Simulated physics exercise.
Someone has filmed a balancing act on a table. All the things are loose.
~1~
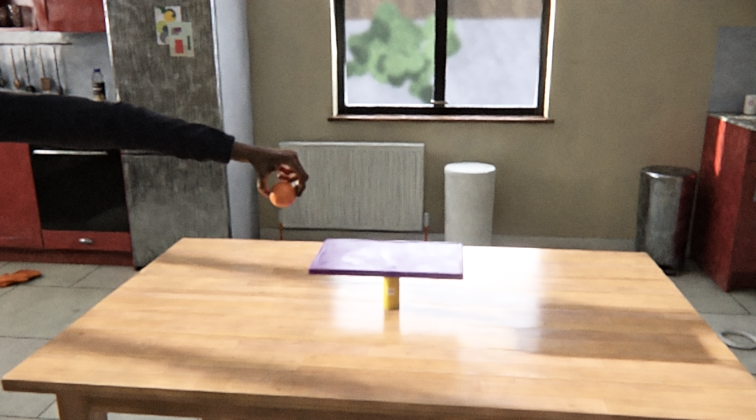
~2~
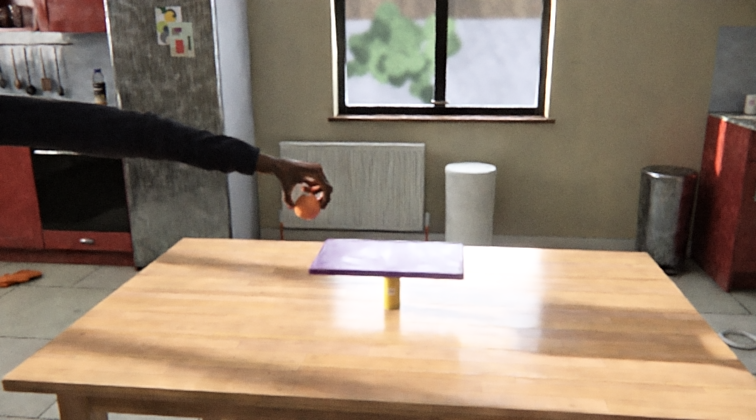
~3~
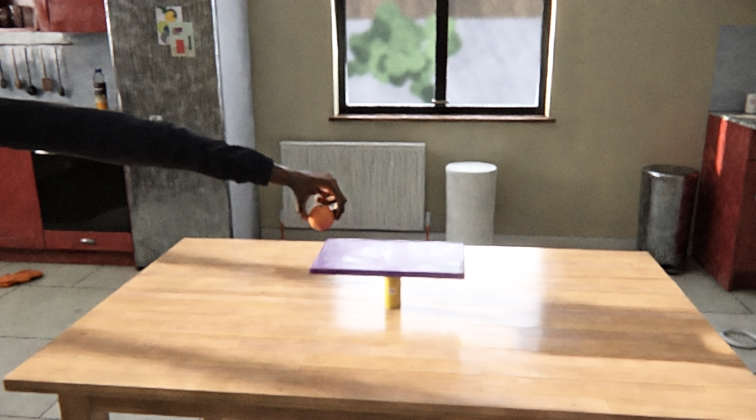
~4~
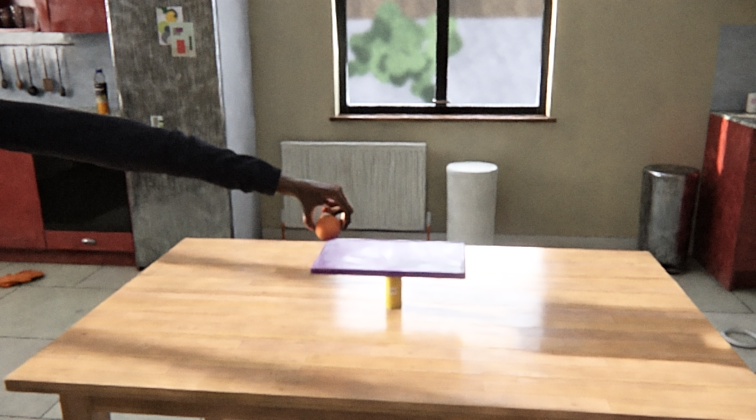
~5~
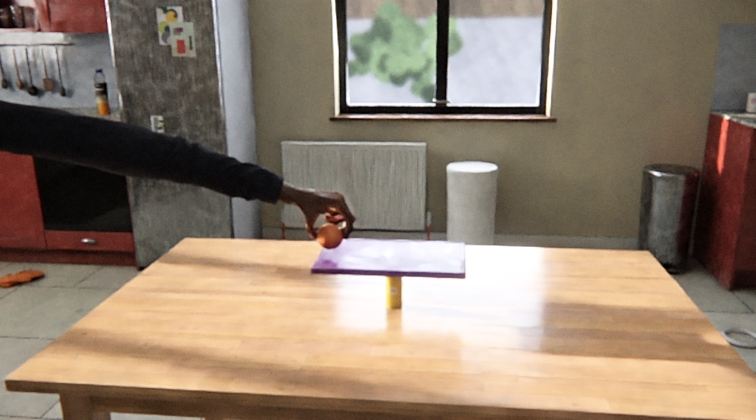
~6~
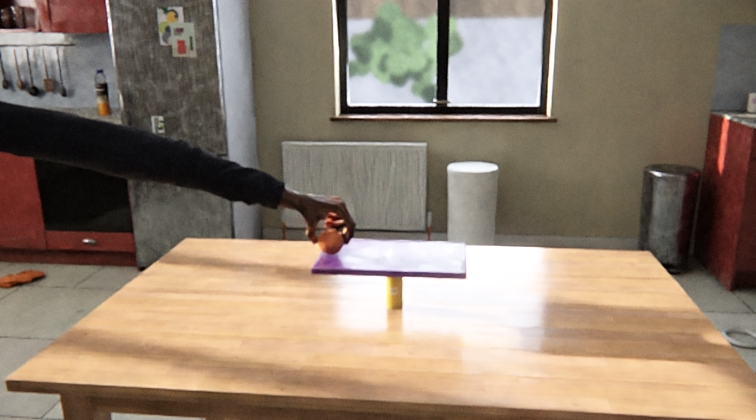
A hand lowers an orange tomato onto the left end of a balanced purple board.
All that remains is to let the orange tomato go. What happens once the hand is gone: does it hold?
Here the stack gives way.
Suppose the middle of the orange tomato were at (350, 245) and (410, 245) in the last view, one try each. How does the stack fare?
First try: It gives way; second try: It holds.
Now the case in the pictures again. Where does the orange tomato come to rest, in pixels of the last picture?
At about (302, 293).
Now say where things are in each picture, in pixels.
Still above its spot; orange tomato (283, 195); yellow shaker (392, 284), in the first frame.
Still above its spot; orange tomato (307, 207); yellow shaker (392, 284), in the second frame.
Still above its spot; orange tomato (322, 218); yellow shaker (393, 284), in the third frame.
Still above its spot; orange tomato (328, 228); yellow shaker (394, 284), in the fourth frame.
Still above its spot; orange tomato (330, 237); yellow shaker (394, 284), in the fifth frame.
Set down, still held; orange tomato (331, 242); yellow shaker (395, 284), in the sixth frame.
Then, 0.40 s later than the last frame, orange tomato now fallen; purple lid tilted by 38°.
Then, 0.50 s later than the last frame, purple lid tilted by 46°.
Then, 0.80 s later than the last frame, purple lid tilted by 36°.
When it is over, fallen, orange tomato; moved from the start, purple lid; yellow shaker as before. End places, in pixels of the last picture, orange tomato near (302, 293). The stack loses its balance.
